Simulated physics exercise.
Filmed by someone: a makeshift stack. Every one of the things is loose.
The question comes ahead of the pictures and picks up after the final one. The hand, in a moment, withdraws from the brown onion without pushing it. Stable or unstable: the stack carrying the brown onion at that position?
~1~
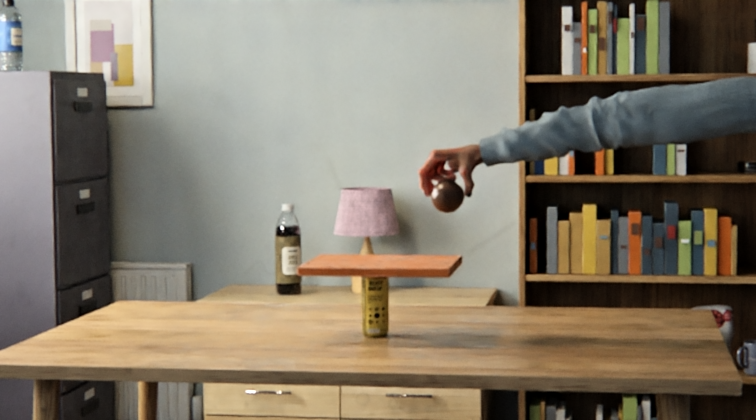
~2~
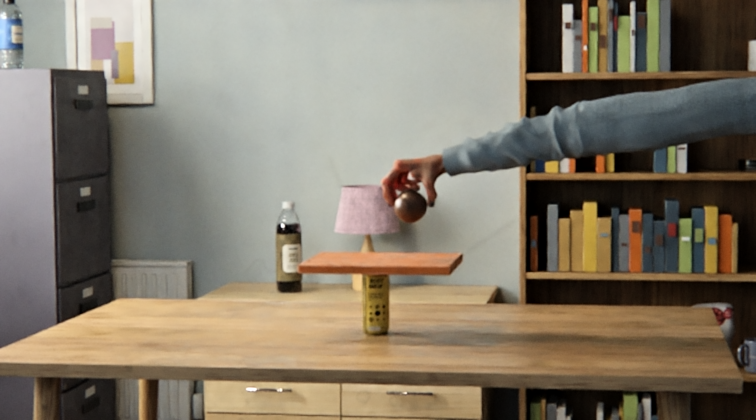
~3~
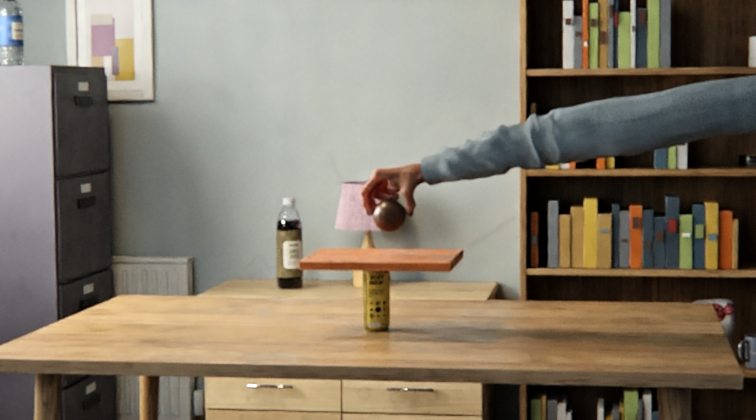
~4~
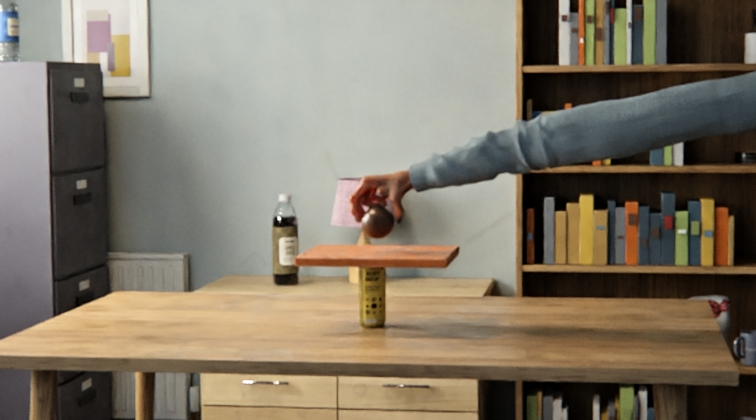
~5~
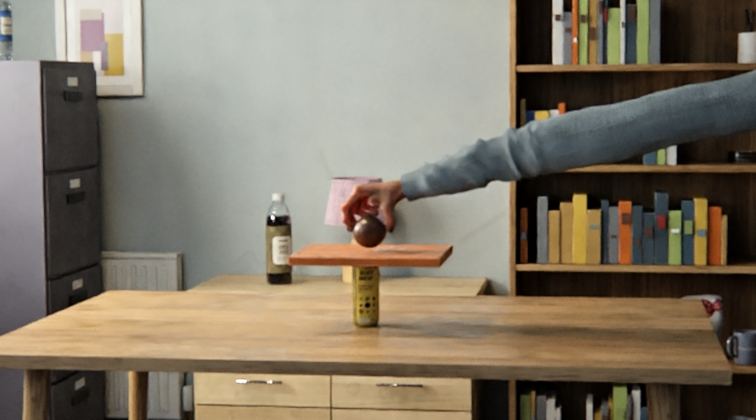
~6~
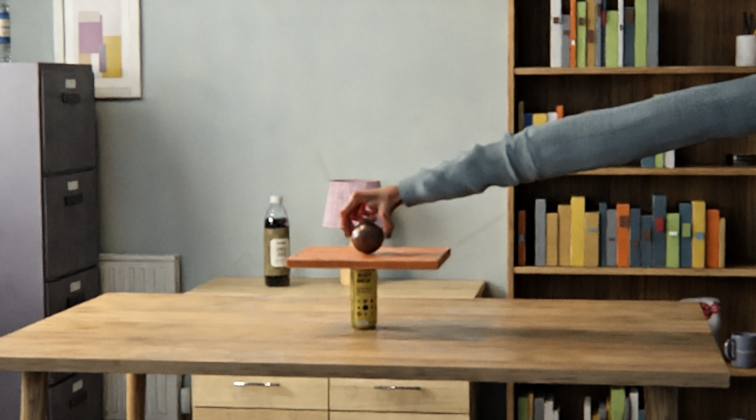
I'd say it stands firm, no trouble.
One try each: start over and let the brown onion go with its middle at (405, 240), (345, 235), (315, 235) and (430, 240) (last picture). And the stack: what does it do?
Try 1: Topples; try 2: Stands; try 3: Stands; try 4: Topples.
Then, 0.80 s past the last view, nothing moves.
Then, 1.70 s past the last view, brown onion resting near (368, 237).
Finally, all 3 still in place. Final places as the last picture's camera would see them, brown onion near (368, 237). The stack keeps its balance.
